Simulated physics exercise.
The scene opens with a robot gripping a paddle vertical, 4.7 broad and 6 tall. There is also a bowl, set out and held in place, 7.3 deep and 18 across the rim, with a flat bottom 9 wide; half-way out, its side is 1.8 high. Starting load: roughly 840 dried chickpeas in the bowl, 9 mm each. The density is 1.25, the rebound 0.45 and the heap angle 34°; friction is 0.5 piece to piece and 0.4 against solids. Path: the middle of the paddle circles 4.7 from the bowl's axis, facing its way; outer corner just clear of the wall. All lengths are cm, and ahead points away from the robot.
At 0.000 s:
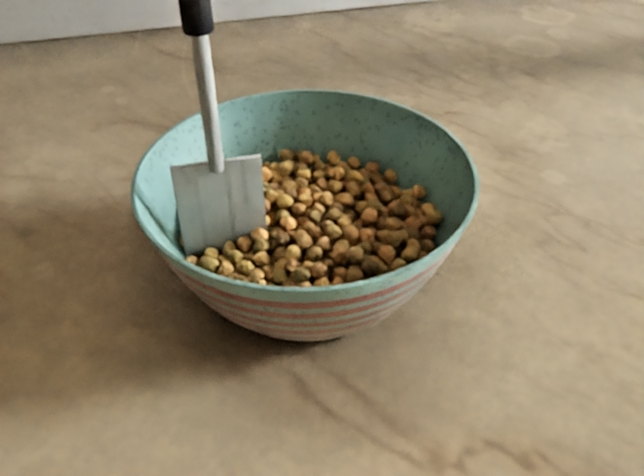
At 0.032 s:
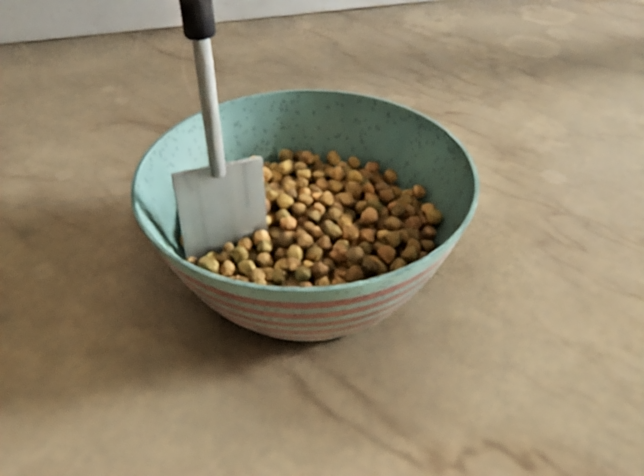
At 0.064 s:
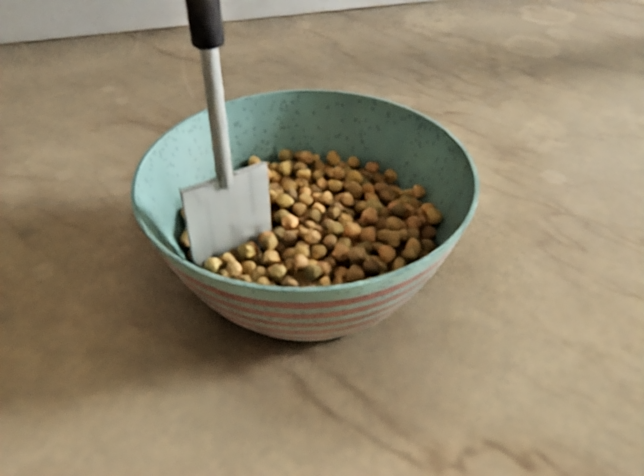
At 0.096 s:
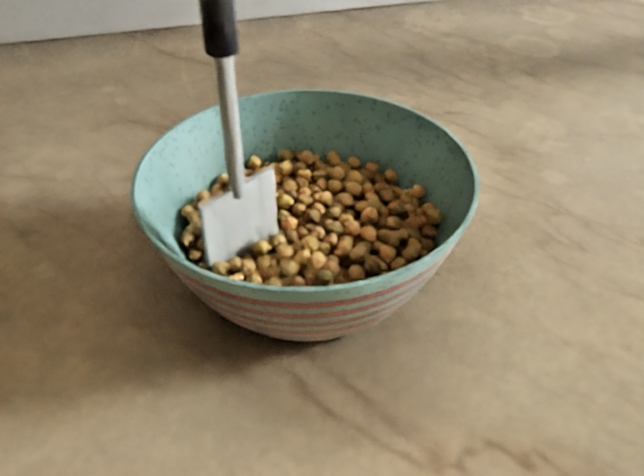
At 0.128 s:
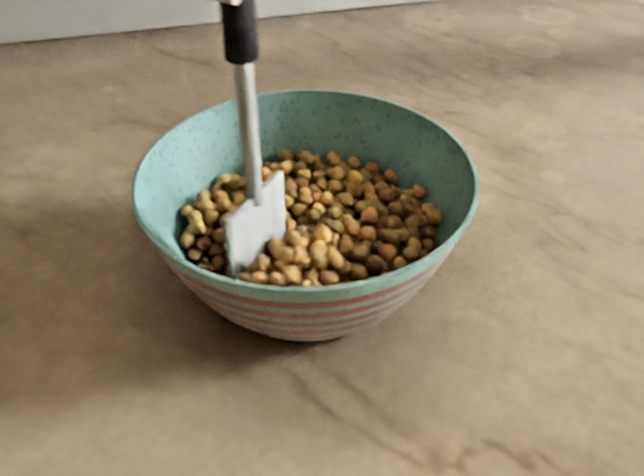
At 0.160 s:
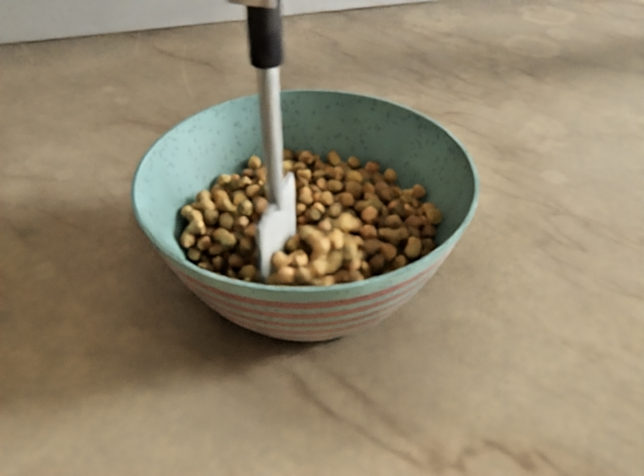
A flat metal paddle sweeping slowly rightward through dried chickpeas in a speckled teal bowl, turning nearly edge-on as it pushes them.
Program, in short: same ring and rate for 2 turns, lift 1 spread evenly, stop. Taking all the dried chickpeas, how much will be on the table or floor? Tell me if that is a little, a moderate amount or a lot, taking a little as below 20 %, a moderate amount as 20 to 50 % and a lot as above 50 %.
A little, below 20 %.
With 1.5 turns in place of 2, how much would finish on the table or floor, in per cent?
I'd expect some 5 per cent.
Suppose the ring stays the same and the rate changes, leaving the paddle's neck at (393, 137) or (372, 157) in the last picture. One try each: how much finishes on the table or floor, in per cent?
Around 35 and 25 per cent respectively.
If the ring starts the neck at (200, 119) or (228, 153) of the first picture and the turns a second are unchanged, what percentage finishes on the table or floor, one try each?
Near 0 per cent and near 10 per cent, in that order.
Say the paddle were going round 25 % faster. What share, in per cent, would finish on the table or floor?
Then roughly 15 per cent.
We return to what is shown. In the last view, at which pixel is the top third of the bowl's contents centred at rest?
Roughly at pixel (274, 243).
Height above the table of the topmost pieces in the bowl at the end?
6.5 cm, roughly.
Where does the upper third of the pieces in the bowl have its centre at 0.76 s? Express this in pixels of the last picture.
Around (216, 209).
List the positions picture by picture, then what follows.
Paddle neck at (212, 136), 0° round; upper third of the load around (309, 222), from x 185 to 435, top at y 155; 837 in the bowl, in the first frame.
Paddle neck at (214, 141), 6° round; upper third of the load around (308, 223), from x 185 to 435, top at y 155, in the second frame.
Paddle neck at (221, 151), 19° round; upper third of the load around (306, 224), from x 185 to 435, top at y 155, in the third frame.
Paddle neck at (234, 161), 33° round; upper third of the load around (310, 226), from x 185 to 435, top at y 155, in the fourth frame.
Paddle neck at (252, 168), 47° round; upper third of the load around (313, 229), from x 185 to 435, top at y 155, in the fifth frame.
Paddle neck at (274, 173), 60° round; upper third of the load around (319, 229), from x 185 to 435, top at y 155; 837 in the bowl, in the sixth frame.
After 0.76 s, 321° round, highest piece 9 above the table; 804 in the bowl, 27 on the table or floor, 6 in flight or on the tool.
After 1.37 s, 221° round, highest piece 9 above the table; 768 in the bowl, 67 on the table or floor, 2 in flight or on the tool.
After 1.87 s, 0° round, highest piece 6 above the table; 763 in the bowl, 74 on the table or floor.
After 2.57 s, 0° round, highest piece 6 above the table; 763 in the bowl, 74 on the table or floor.
At rest, 763 in the bowl, 74 on the table or floor. That is 9 % on the table or floor.
